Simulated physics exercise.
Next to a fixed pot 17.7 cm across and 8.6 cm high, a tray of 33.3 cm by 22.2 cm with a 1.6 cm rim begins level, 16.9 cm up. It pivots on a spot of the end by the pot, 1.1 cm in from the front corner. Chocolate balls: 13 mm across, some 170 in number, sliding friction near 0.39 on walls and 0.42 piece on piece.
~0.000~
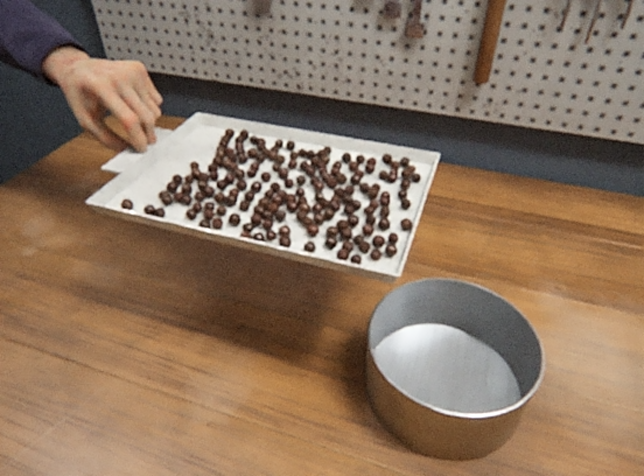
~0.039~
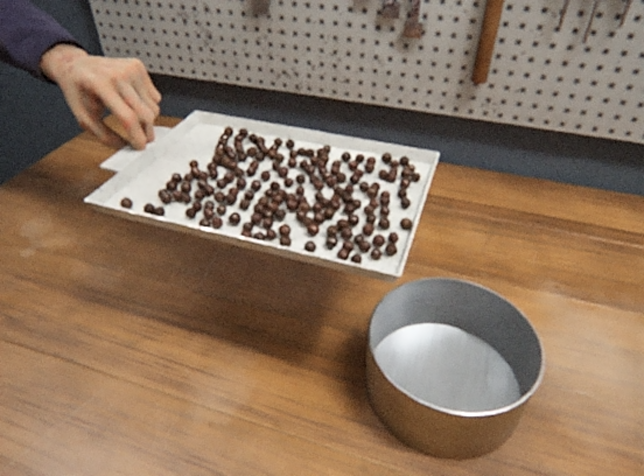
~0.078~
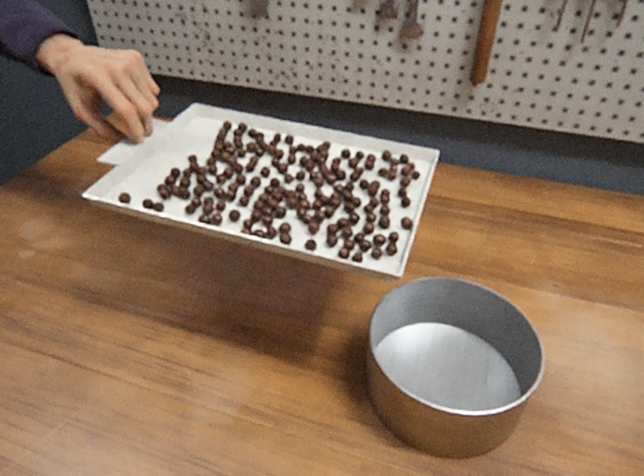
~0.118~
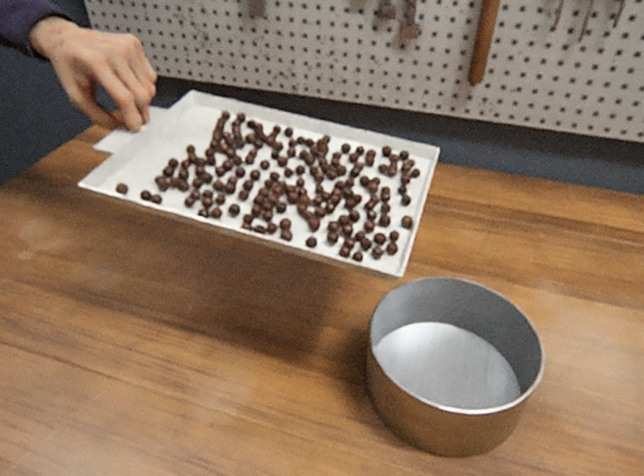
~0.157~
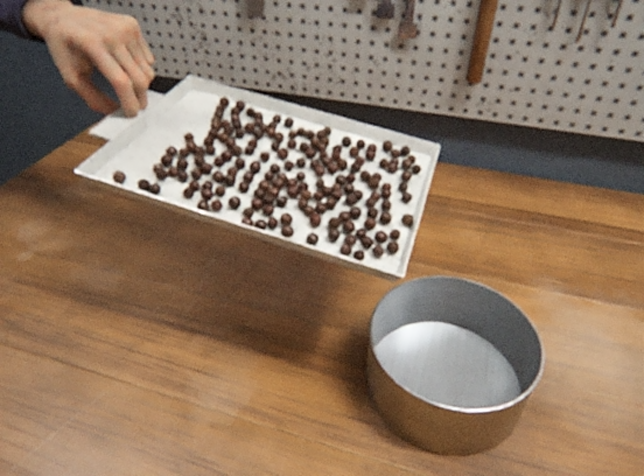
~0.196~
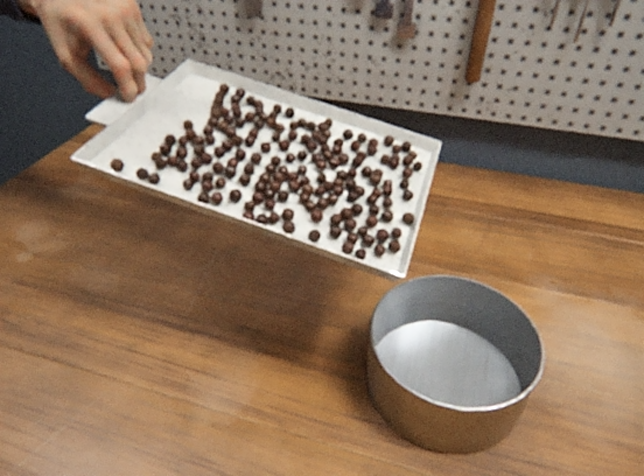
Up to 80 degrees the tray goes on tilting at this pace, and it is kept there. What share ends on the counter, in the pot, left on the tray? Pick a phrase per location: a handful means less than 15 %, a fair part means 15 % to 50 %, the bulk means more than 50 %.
Counter: A handful, pot: The bulk, tray: A handful.
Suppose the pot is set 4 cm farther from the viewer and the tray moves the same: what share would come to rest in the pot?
About 70 %.
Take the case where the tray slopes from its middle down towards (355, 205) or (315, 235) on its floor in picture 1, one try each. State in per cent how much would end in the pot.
That would be close to 60 per cent, then close to 65 per cent.
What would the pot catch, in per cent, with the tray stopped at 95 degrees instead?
Near 95 %, then.
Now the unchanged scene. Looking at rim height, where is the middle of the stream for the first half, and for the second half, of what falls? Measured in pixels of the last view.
Early half: About (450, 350); late half: (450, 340).
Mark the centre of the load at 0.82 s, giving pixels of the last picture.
Estimated centre of load: Around (425, 220).
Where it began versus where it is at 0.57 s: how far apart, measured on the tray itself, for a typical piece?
By then it sits near 7 cm from where it began.
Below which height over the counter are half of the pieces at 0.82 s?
About 22 centimetres.
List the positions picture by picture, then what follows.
Tray tilt 0 degrees, front corners at (93, 200) and (394, 270); middle of the pieces at (289, 183); pot at (454, 338), in the first frame.
Tray tilt 1 degrees, front corners at (92, 198) and (395, 270); middle of the pieces at (289, 182), in the second frame.
Tray tilt 2 degrees, front corners at (90, 193) and (396, 270); middle of the pieces at (289, 179), in the third frame.
Tray tilt 5 degrees, front corners at (87, 182) and (397, 270), lowest corner right front; middle of the pieces at (289, 173), in the fourth frame.
Tray tilt 9 degrees, front corners at (83, 169) and (398, 270), lowest corner right front; middle of the pieces at (289, 165), in the fifth frame.
Tray tilt 12 degrees, front corners at (79, 156) and (400, 270), lowest corner right front; middle of the pieces at (290, 158); pot at (455, 333). Its pace works out near 90 degrees a second, in the sixth frame.
Then, at 0.57 s, tilt 45 degrees; the tray holds 100 %, the pot 0 %.
Then, at 0.82 s, tilt 67 degrees; the tray holds 80 %, the pot 5 %.
After 1.18 s, tilt 80 degrees; the tray holds 10 %, the pot 75 %.
At rest (2.4 s), counter 5 %, pot 95 %, tray 0 %.
